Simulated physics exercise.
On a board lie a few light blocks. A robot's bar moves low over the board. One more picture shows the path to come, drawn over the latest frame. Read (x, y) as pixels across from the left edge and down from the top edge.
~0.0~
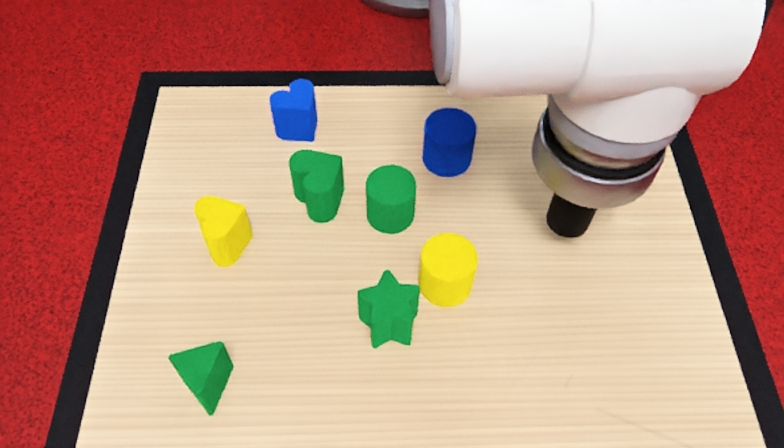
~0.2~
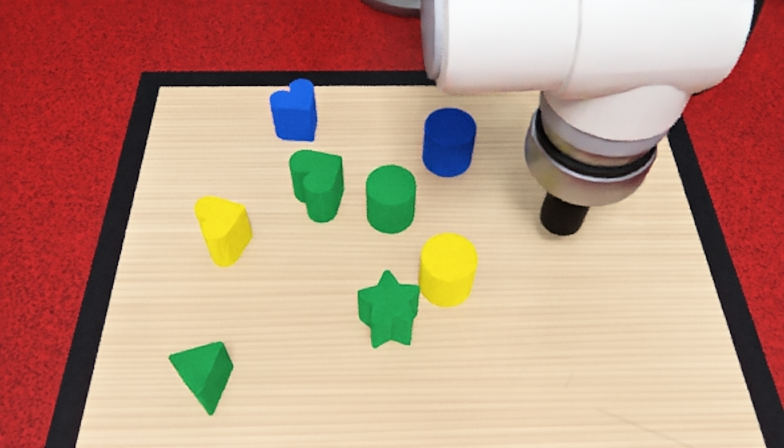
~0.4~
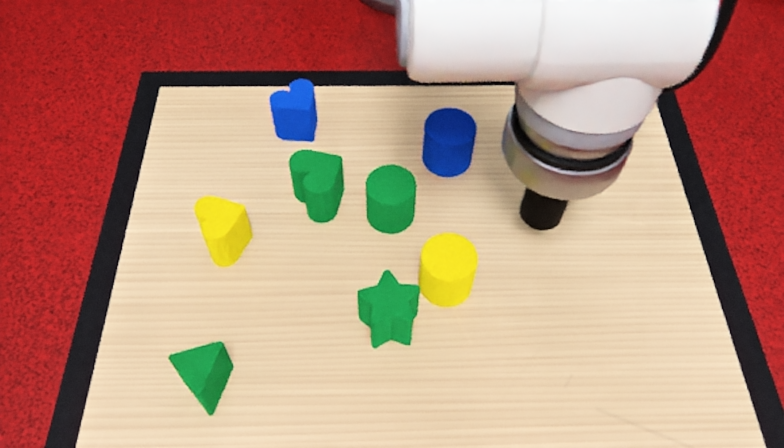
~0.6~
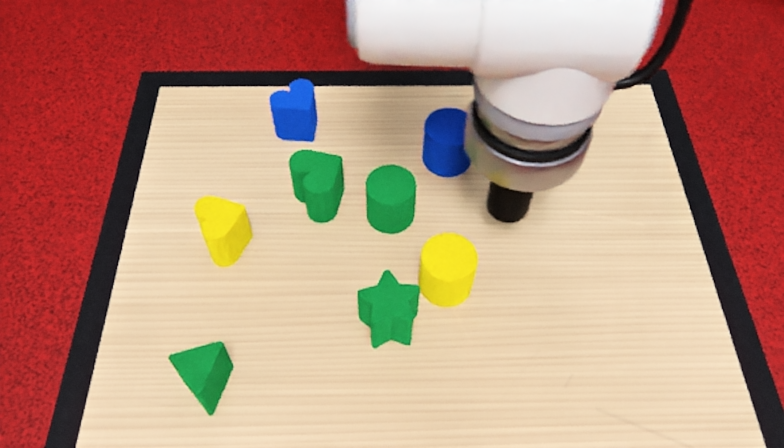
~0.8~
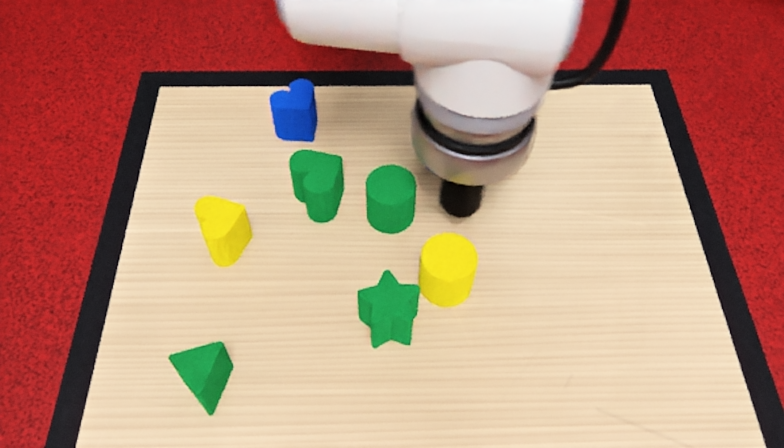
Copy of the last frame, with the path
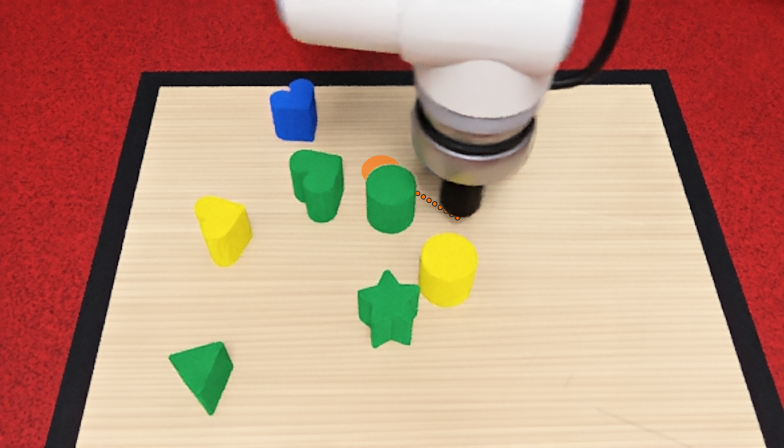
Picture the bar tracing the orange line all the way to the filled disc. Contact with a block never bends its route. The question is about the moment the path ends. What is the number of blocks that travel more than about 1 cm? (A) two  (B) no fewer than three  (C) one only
Option C.
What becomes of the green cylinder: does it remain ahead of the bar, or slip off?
My prediction: No longer in front.
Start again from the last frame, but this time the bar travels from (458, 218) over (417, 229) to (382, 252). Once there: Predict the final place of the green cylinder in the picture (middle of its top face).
It is going to be at (361, 186).
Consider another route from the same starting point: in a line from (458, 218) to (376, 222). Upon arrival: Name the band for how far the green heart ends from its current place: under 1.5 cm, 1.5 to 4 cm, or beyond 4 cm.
Distance: 1.5 to 4 cm.
The drawn path runs straight from (458, 218) to (381, 171).
The first path, step by step. Halfway along, bar at (419, 176); green cylinder at (381, 182).
At the end, bar at (381, 153); green cylinder at (372, 179); blue cylinder not moved.
